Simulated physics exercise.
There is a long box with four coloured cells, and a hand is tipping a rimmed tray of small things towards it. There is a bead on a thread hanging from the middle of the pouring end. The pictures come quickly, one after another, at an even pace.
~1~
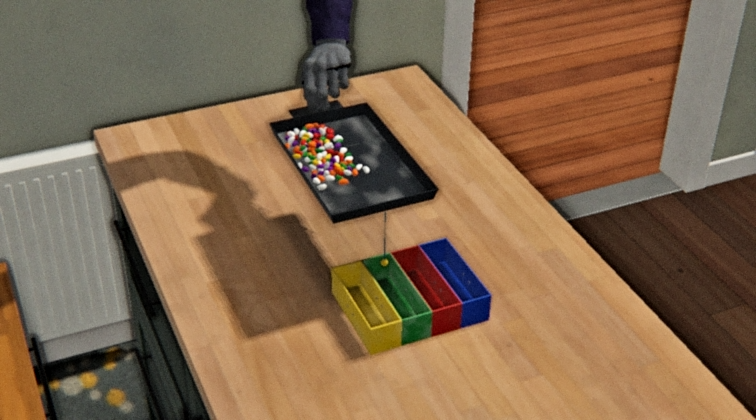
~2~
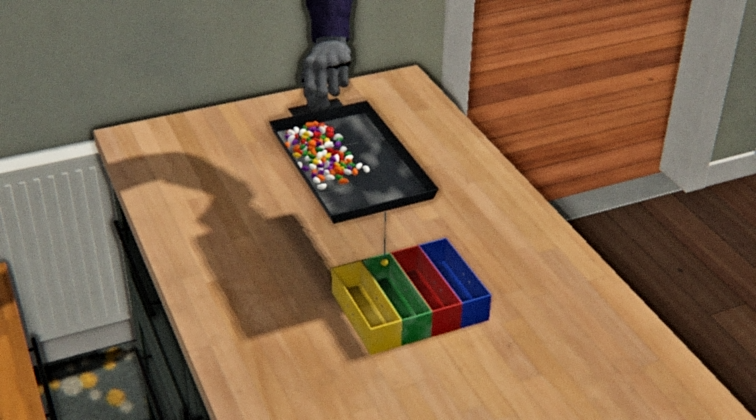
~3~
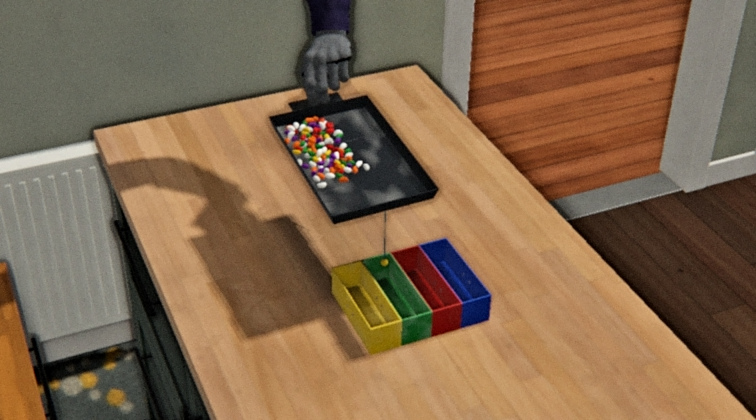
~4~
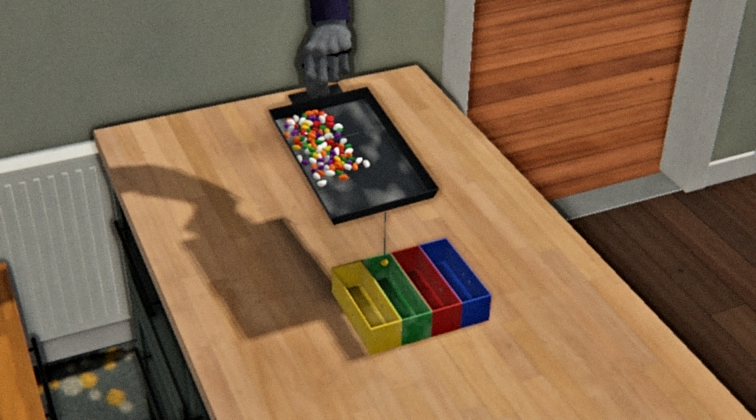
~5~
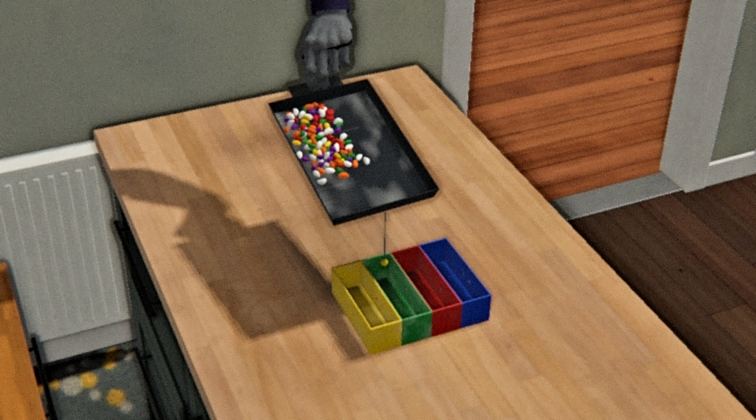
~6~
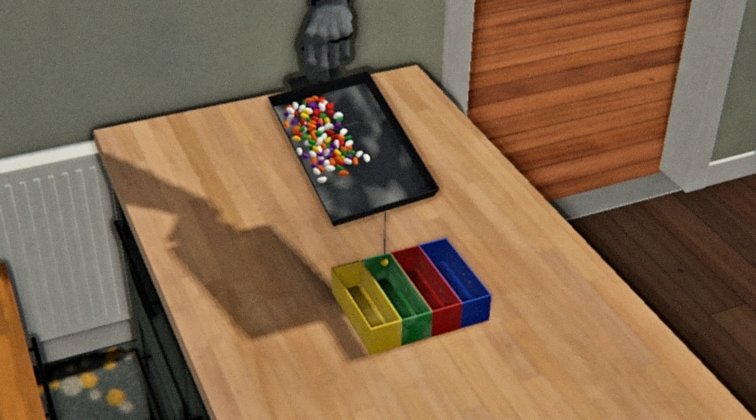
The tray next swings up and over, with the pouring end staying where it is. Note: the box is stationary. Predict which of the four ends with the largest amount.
The yellow one ends with the most.
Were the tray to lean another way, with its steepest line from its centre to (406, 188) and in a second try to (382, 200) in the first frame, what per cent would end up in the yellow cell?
In turn some 0 and 30 per cent.
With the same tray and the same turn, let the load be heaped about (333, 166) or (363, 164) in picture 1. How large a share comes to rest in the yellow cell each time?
40 per cent for the first try, 40 per cent for the second.
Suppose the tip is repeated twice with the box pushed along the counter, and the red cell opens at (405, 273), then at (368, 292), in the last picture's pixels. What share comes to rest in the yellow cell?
40 %, then 10 %.
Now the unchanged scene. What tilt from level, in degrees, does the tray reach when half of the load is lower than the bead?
Angle reached: About 110°.
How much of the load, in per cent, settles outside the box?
30 per cent.
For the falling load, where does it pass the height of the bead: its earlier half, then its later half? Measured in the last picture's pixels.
Points: About (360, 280), then about (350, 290).
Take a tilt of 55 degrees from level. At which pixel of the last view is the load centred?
Look about (350, 195) in the last picture.
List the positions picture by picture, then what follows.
In the first picture, corners of the pouring end (334, 212) and (434, 188), level; middle of the load (319, 152), jelly beans; bead on its thread (384, 262); yellow cell (386, 335); green cell (416, 326); red cell (446, 318); blue cell (476, 309).
In the second picture, corners of the pouring end (334, 212) and (434, 188), level; middle of the load (319, 151).
In the third picture, corners of the pouring end (334, 213) and (434, 188), tipped barely, lowest at the left corner; middle of the load (318, 148).
In the fourth picture, corners of the pouring end (334, 215) and (434, 187), tipped a little, lowest at the left corner; middle of the load (318, 143).
In the fifth picture, corners of the pouring end (334, 216) and (434, 187), tipped a little, lowest at the left corner; middle of the load (318, 139).
In the sixth picture, corners of the pouring end (334, 217) and (435, 187), tipped a little, lowest at the left corner; middle of the load (318, 134); yellow cell (386, 335); green cell (416, 326); red cell (446, 318); blue cell (476, 309).
Just after the last frame, tray tipped steeply; every one on the tray.
A moment on, tray tipped right over; almost all on the tray; about a tenth in the yellow cell; about a tenth falling or outside the box.
Further on, tray tipped past a quarter turn; roughly half in the yellow cell; roughly a quarter in the green cell; just a few in the red cell; roughly a third falling or outside the box.
When it is over, tray tipped past a quarter turn; roughly half in the yellow cell; roughly a quarter in the green cell; just a few in the red cell; not one in the blue cell; roughly a third outside the box.
